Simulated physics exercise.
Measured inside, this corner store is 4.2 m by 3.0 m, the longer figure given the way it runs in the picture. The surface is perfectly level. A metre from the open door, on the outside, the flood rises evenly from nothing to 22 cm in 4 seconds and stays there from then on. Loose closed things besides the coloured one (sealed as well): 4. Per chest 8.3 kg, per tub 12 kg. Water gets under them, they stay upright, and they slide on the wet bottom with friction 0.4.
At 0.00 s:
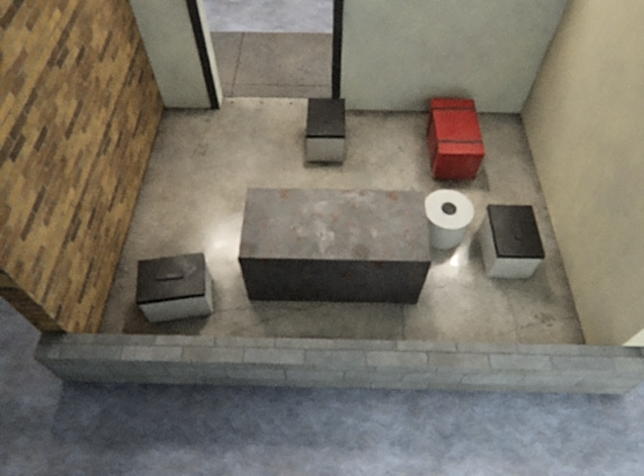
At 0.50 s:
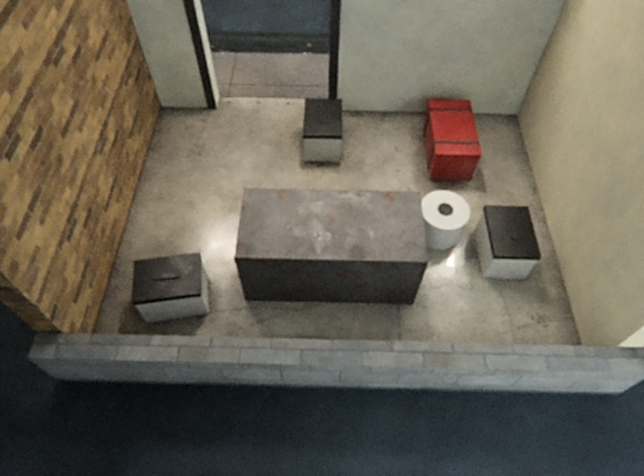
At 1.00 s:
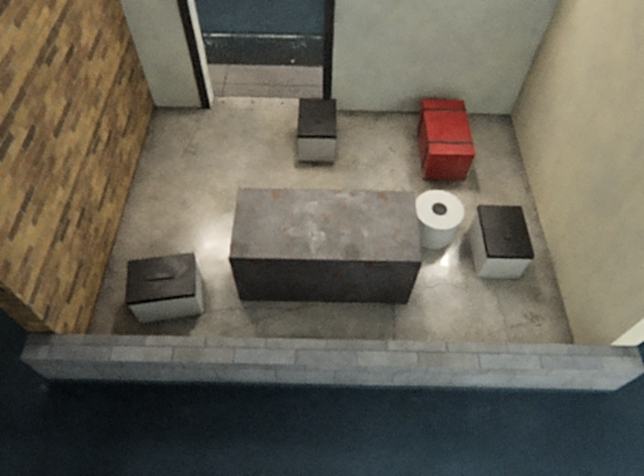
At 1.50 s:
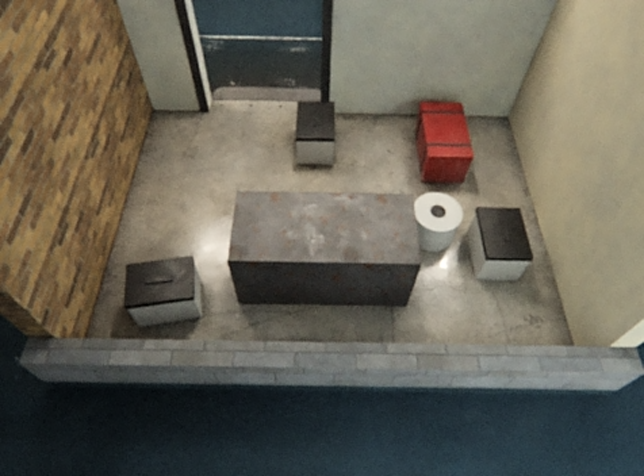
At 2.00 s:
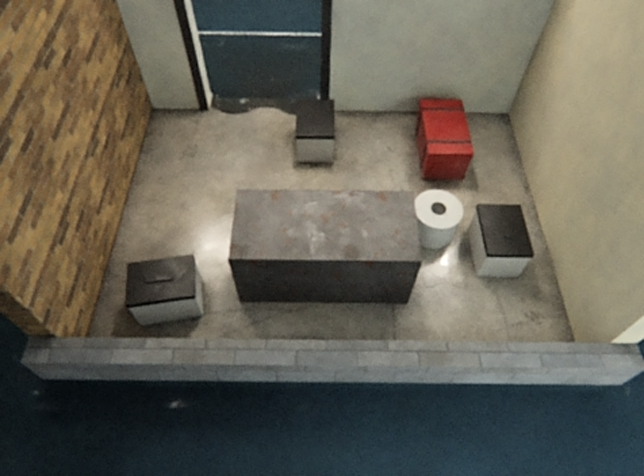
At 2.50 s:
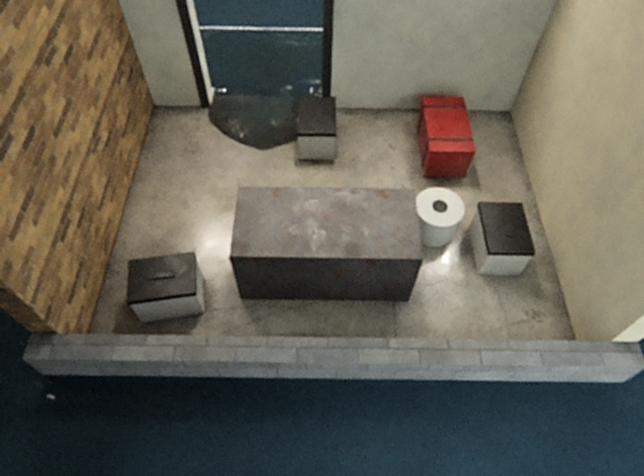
Dark water spreading outside a small walled room, then creeping through the open doorway onto the floor, the red trunk staying still.
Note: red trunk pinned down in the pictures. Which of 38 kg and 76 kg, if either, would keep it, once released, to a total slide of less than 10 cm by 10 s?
The lower figure is adequate.
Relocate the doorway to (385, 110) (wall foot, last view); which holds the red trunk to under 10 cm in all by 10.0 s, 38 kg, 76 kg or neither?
Under that setup, the heavy option is needed.
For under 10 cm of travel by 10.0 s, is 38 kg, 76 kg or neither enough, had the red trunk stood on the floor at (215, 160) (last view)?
Outcome - success with heavier only.
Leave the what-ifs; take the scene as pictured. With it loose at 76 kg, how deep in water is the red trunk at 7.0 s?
Depth: Approx. 4 cm.
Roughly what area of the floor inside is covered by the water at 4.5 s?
Somewhere around 5.5 m2, roughly.
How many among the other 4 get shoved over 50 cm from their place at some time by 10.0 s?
I make that 3.
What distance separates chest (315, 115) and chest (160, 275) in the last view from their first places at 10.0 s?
Shifts: 40 cm / 50 cm.
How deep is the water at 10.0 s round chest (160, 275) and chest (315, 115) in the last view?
Depth approx. 13 cm / 5 cm.
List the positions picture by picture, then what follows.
The first picture shows the red trunk at (457, 125) rests on the ground; 0.0 m2 under water; 0 of 5 have shifted.
The second picture shows the red trunk at (454, 126), on the bottom; water covers 0.0 m2; 0 of 5 have shifted.
The third picture shows the red trunk at (448, 126) rests on the ground; water covers 0.0 m2; 0 of 5 have shifted.
The fourth picture shows the red trunk at (446, 128) rests on the ground; 0.0 m2 under water; 0 of 5 have shifted.
The fifth picture shows the red trunk at (446, 125), on the bottom; 0.0 m2 under water; 0 of 5 have shifted.
The sixth picture shows the red trunk at (448, 123), on the bottom; 0.6 m2 under water; 0 of 5 have shifted.
After 3.5 s the red trunk would be 0 cm from its start with 38 kg and 0 cm from its start with 76 kg; 0 cm of water round it then.
After 4.5 s the red trunk would be 0 cm from its start with 38 kg and 0 cm from its start with 76 kg; 0 cm of water round it then.
After 7.0 s the red trunk would be 0 cm from its start with 38 kg and 0 cm from its start with 76 kg; 4 cm of water round it then.
After 10.0 s the red trunk would be 1 cm from its start with 38 kg and 0 cm from its start with 76 kg; 10 cm of water round it then.
